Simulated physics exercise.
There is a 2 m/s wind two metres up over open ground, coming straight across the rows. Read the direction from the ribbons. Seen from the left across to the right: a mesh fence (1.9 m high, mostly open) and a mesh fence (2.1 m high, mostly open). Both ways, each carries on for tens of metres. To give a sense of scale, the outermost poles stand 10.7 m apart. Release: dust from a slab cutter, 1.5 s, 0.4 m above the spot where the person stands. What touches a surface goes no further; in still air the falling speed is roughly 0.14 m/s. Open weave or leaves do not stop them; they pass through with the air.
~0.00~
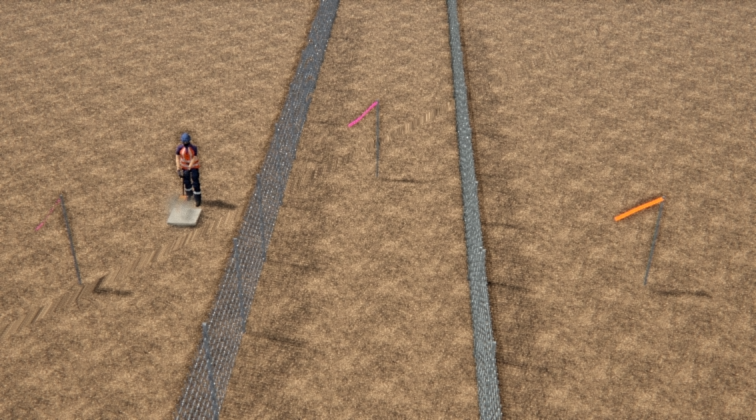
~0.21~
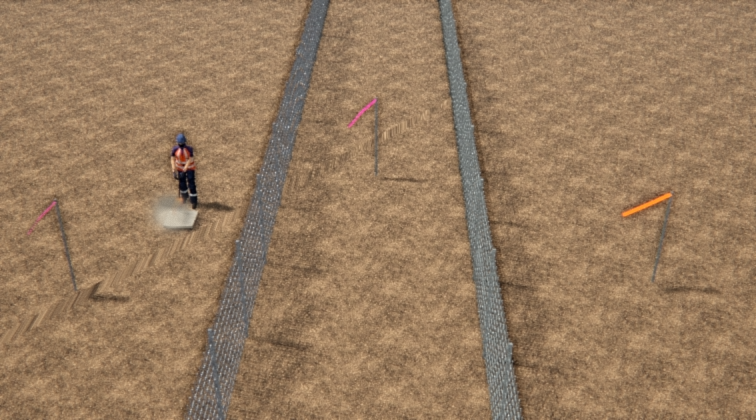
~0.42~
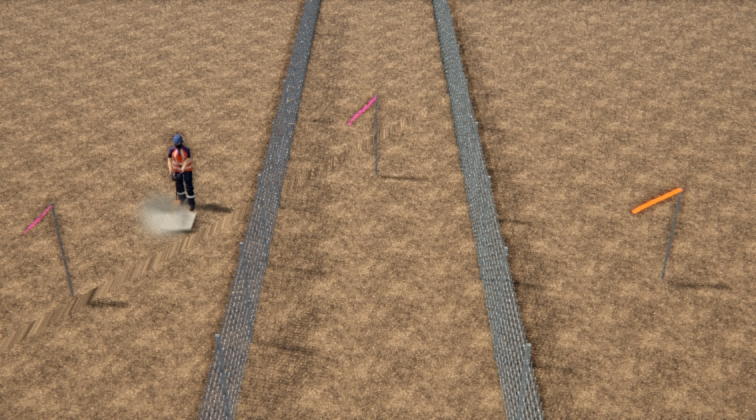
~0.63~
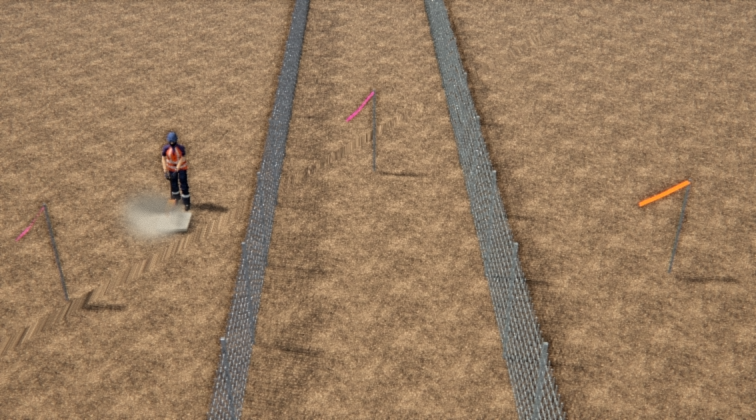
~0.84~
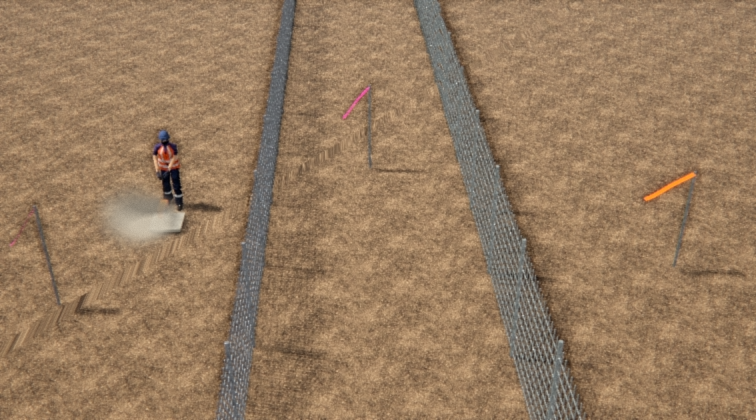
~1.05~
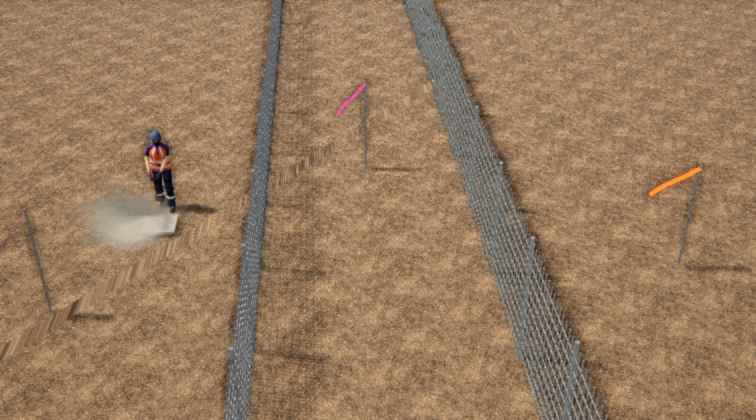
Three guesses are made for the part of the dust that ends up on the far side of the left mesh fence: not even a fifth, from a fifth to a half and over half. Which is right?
When it's all done, beyond the left mesh fence there is less than one in five.
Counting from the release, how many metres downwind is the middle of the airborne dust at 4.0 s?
About 2.5 m.
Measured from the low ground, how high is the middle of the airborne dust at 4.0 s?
0.4 m.
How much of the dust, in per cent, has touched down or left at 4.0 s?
Something like 45 per cent, roughly.
After 2.5 s, 77 % is in the air or yet to come; 0 % is beyond the left mesh fence; the middle of what still flies is 0.3 m above the low ground, near (88, 222).
After 4.0 s, 53 % is in the air or yet to come; 0 % is beyond the left mesh fence; the middle of what still flies is 0.5 m above the low ground, near (18, 220).
After 8.0 s, 29 % is in the air or yet to come; 0 % is beyond the left mesh fence.
After 20.0 s, 11 % is in the air or yet to come; 0 % is beyond the left mesh fence.
After 45.0 s, 0 % is in the air or yet to come; 0 % is beyond the left mesh fence.
